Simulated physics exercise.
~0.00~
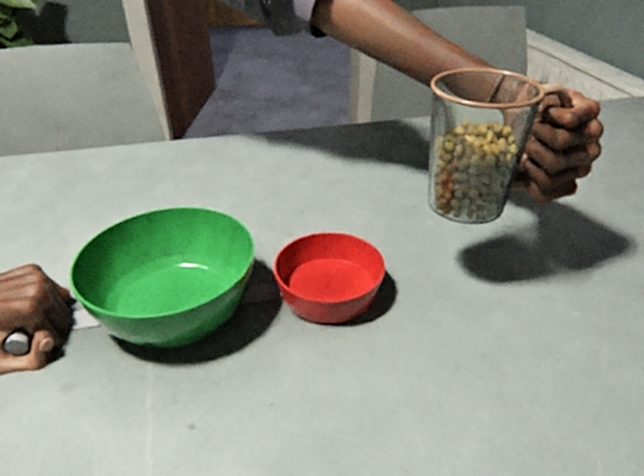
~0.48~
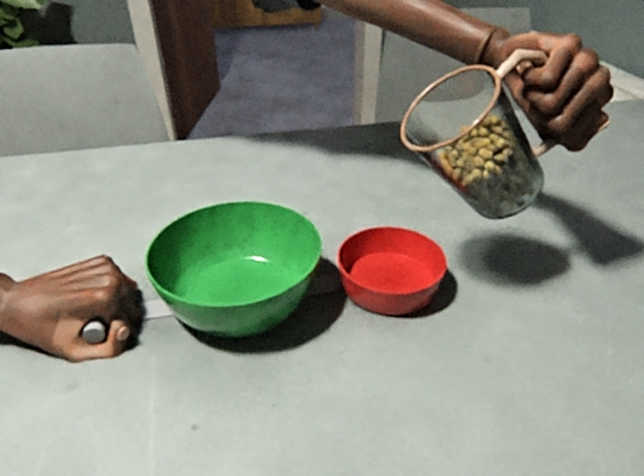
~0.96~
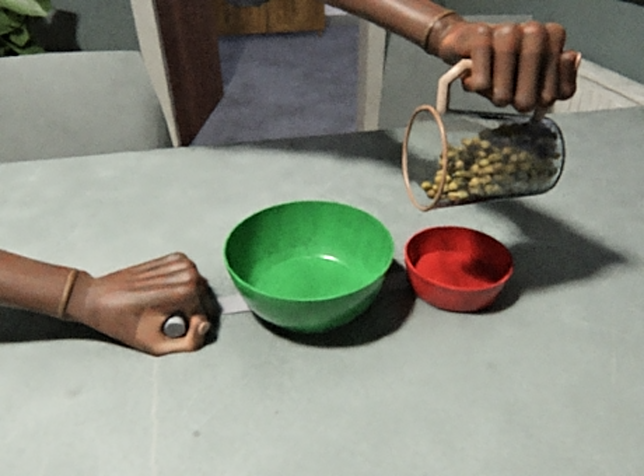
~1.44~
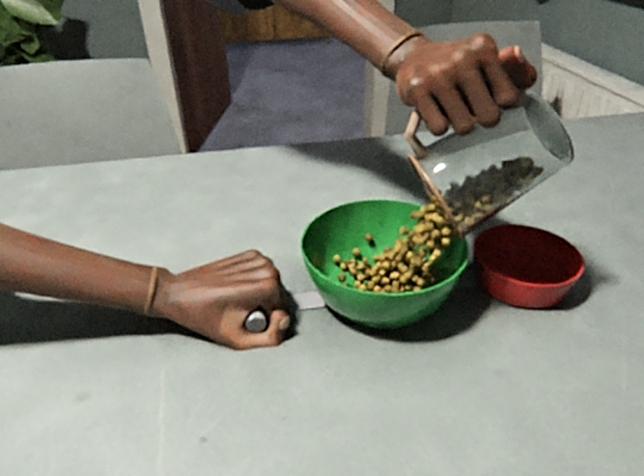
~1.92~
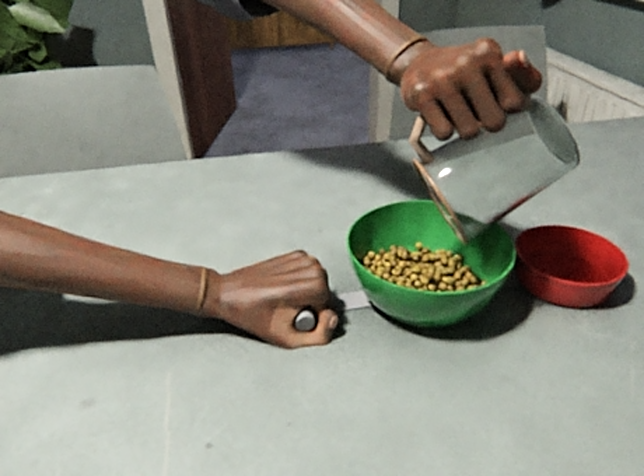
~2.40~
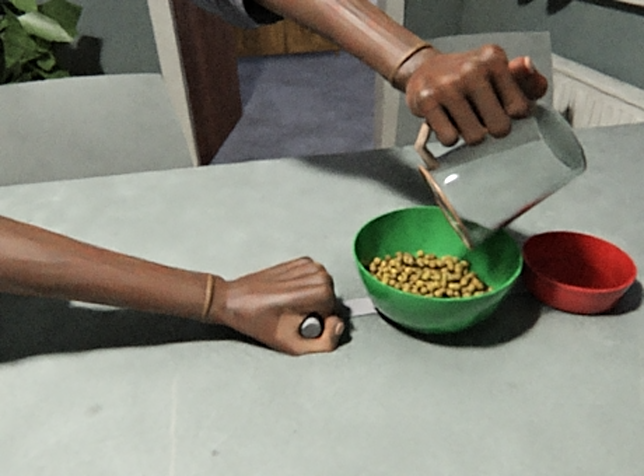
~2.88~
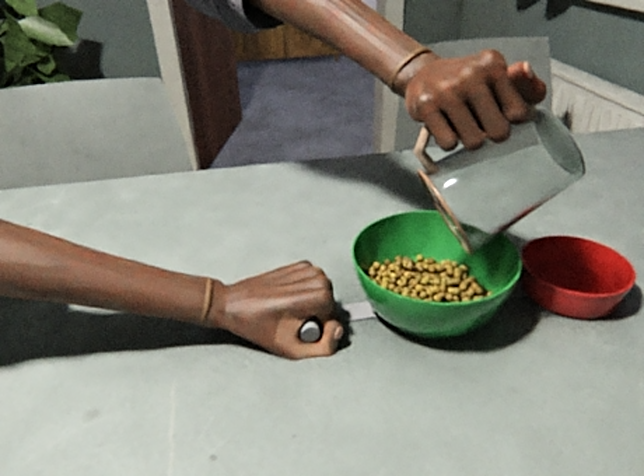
A hand tipped a clear cup of small yellowish-green pieces while another hand slid a green bowl and a red dish rightward along the table on a strip. The pieces poured into the green bowl, leaving the cup and the red dish empty.
